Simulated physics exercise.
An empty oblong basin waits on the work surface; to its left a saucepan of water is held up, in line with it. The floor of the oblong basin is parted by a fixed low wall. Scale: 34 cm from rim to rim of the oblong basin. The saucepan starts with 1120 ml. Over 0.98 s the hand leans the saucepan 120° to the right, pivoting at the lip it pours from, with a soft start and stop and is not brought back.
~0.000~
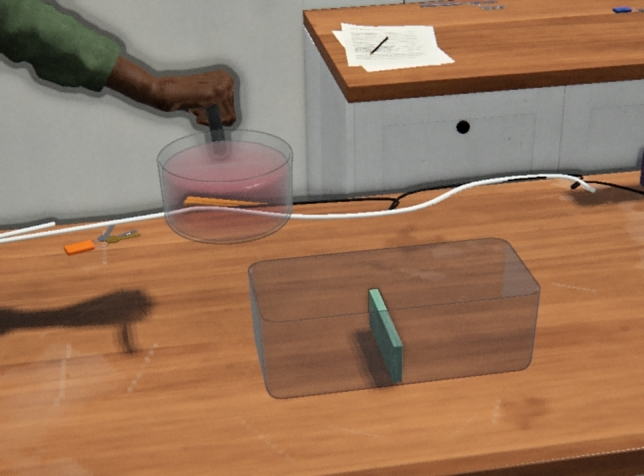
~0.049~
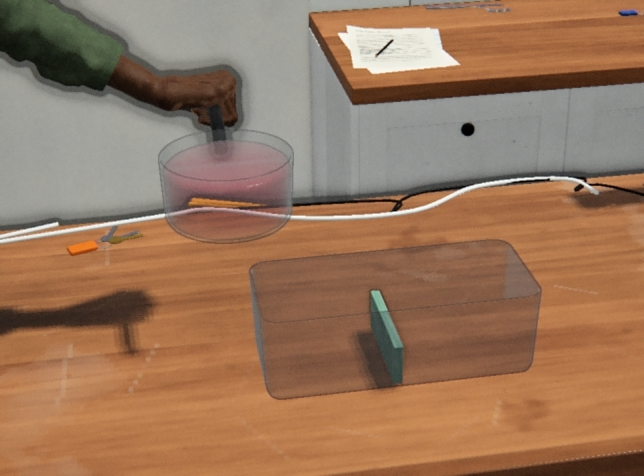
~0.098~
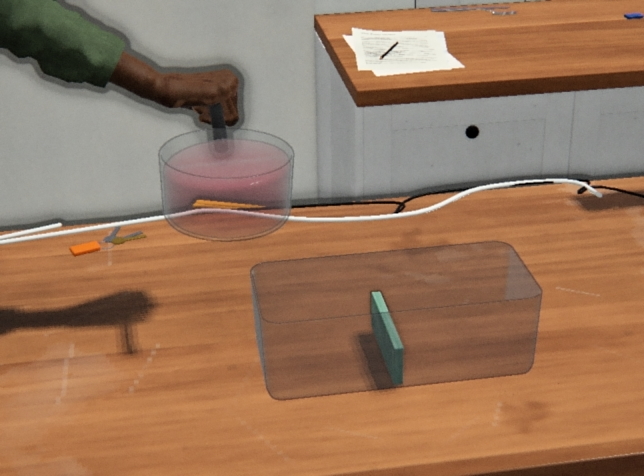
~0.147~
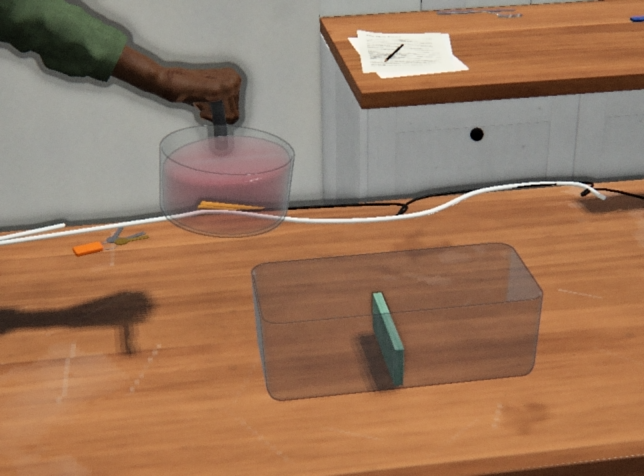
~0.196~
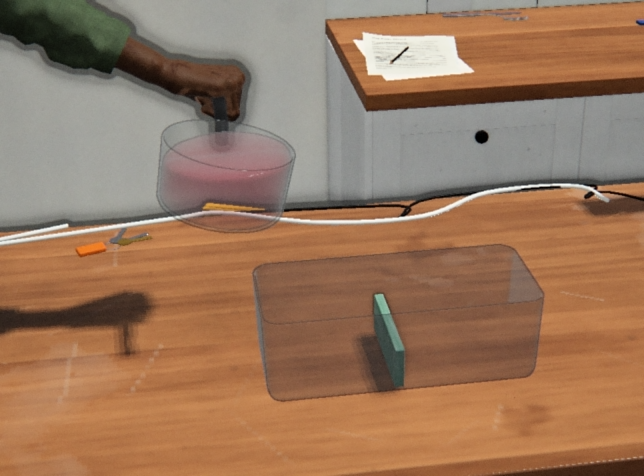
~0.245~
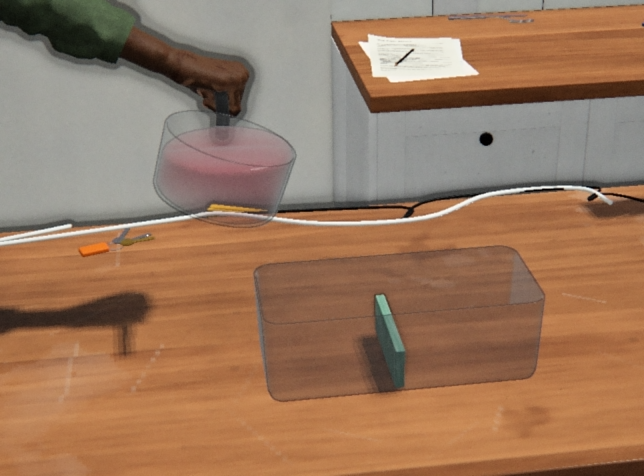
A hand holding a saucepan of pinkish liquid above a wooden work surface, slowly leaning it slightly rightward beside an oblong basin.
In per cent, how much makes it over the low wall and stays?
The far part has some 74 per cent.
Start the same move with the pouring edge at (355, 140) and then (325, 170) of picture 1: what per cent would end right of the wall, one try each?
In turn about 85 and 85 per cent.
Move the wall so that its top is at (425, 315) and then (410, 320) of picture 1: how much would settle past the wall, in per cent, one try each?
First 30, then 45 per cent.
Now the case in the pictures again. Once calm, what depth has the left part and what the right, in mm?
Some 12 mm on the left and 34 mm on the right.
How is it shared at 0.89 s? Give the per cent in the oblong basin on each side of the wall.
Some 10 per cent left and 70 right.
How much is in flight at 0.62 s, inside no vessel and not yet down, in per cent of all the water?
Some 46 per cent.
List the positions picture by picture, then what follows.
The first picture shows tilt 0°; pouring edge (291, 150); surface from (161, 169) to (288, 157); the oblong basin's rim runs from (254, 293) to (523, 265); the wall's top is at (385, 318).
The second picture shows tilt 1°; pouring edge (292, 151); surface from (162, 168) to (289, 157).
The third picture shows tilt 3°; pouring edge (292, 152); surface from (163, 167) to (289, 155).
The fourth picture shows tilt 7°; pouring edge (293, 153); surface from (162, 164) to (290, 152).
The fifth picture shows tilt 11°; pouring edge (294, 153); surface from (161, 159) to (292, 148).
The sixth picture shows tilt 18°; pouring edge (294, 154); surface from (162, 149) to (294, 147); 1 per cent is over the edge.
After 0.62 s the tilt is 83° and 46 per cent is still to pour, 7 is left of the wall and 0 right of it.
After 0.89 s the tilt is 117° and 3 per cent is still to pour, 10 is left of the wall and 70 right of it.
After 1.17 s the tilt is 120° and 0 per cent is still to pour, 22 is left of the wall and 74 right of it.
After 1.48 s the tilt is 120° and 0 per cent is still to pour, 22 is left of the wall and 74 right of it.
In the end 22 per cent lies left of the wall, 74 right of it and 4 outside.
